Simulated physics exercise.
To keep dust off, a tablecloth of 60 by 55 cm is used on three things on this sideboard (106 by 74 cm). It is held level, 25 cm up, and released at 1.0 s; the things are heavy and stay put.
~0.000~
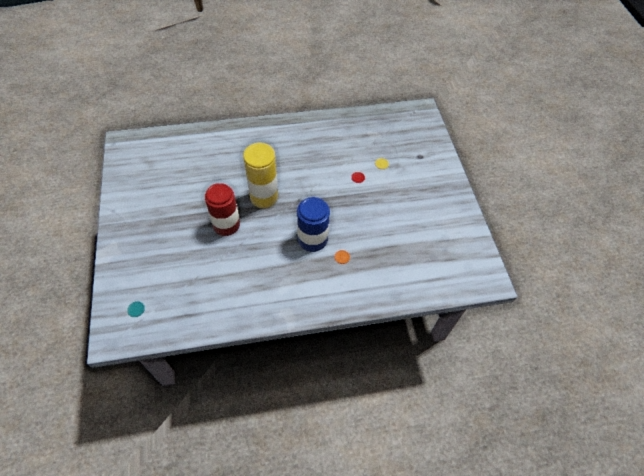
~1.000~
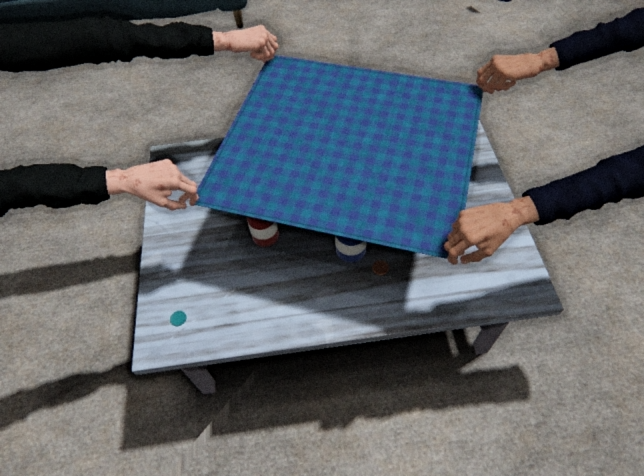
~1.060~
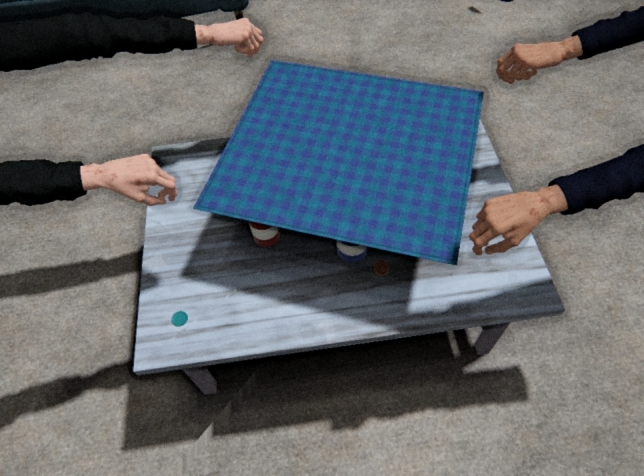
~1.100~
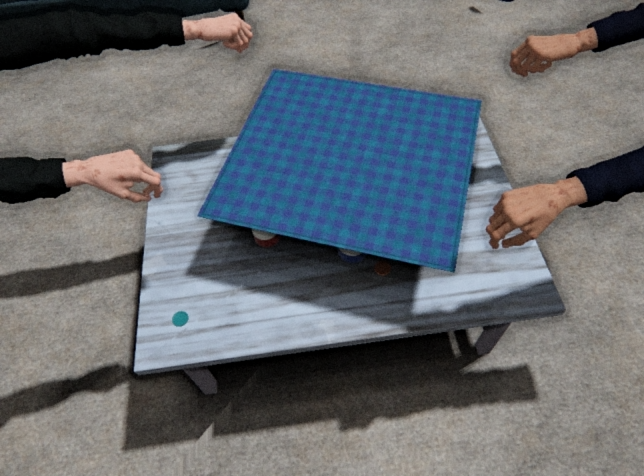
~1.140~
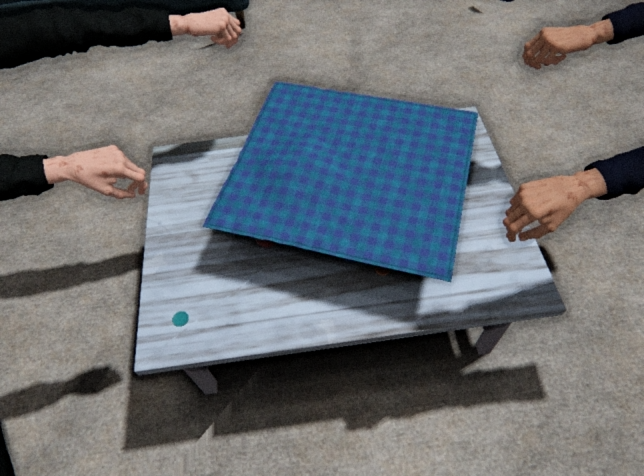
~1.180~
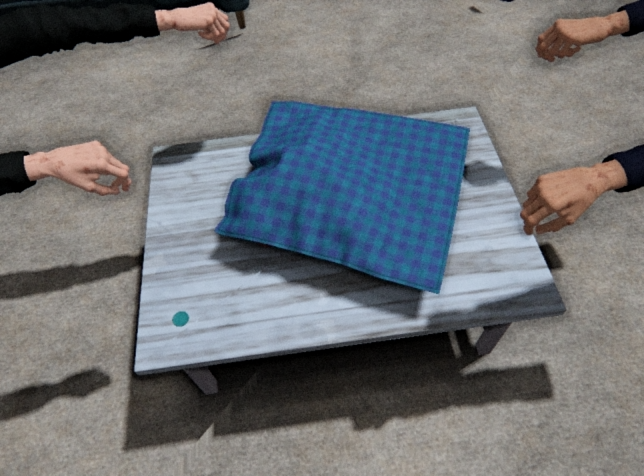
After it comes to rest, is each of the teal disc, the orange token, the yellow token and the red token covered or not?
Result: Teal disc still shows, orange token ends under the cloth, yellow token ends under the cloth, red token vanishes under it.
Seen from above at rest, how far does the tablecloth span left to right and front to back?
Some 62 cm across and 60 cm deep.
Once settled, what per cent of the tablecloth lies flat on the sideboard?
About 30 per cent.
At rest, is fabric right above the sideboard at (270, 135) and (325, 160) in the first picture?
In turn: Under it, under it.
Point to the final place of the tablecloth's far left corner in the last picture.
Near (261, 161).
By 1.4 s, 30 % of it is down, spanning 65 by 62 cm, above red token, yellow token, orange token.
By 1.5 s, 30 % of it is down, spanning 61 by 62 cm, above red token, yellow token, orange token.
By 1.7 s, 30 % of it is down, spanning 63 by 60 cm, above red token, yellow token, orange token.
By 1.9 s, 30 % of it is down, spanning 63 by 60 cm, above red token, yellow token, orange token.
By 2.7 s, 30 % of it is down, spanning 63 by 60 cm, above red token, yellow token, orange token.
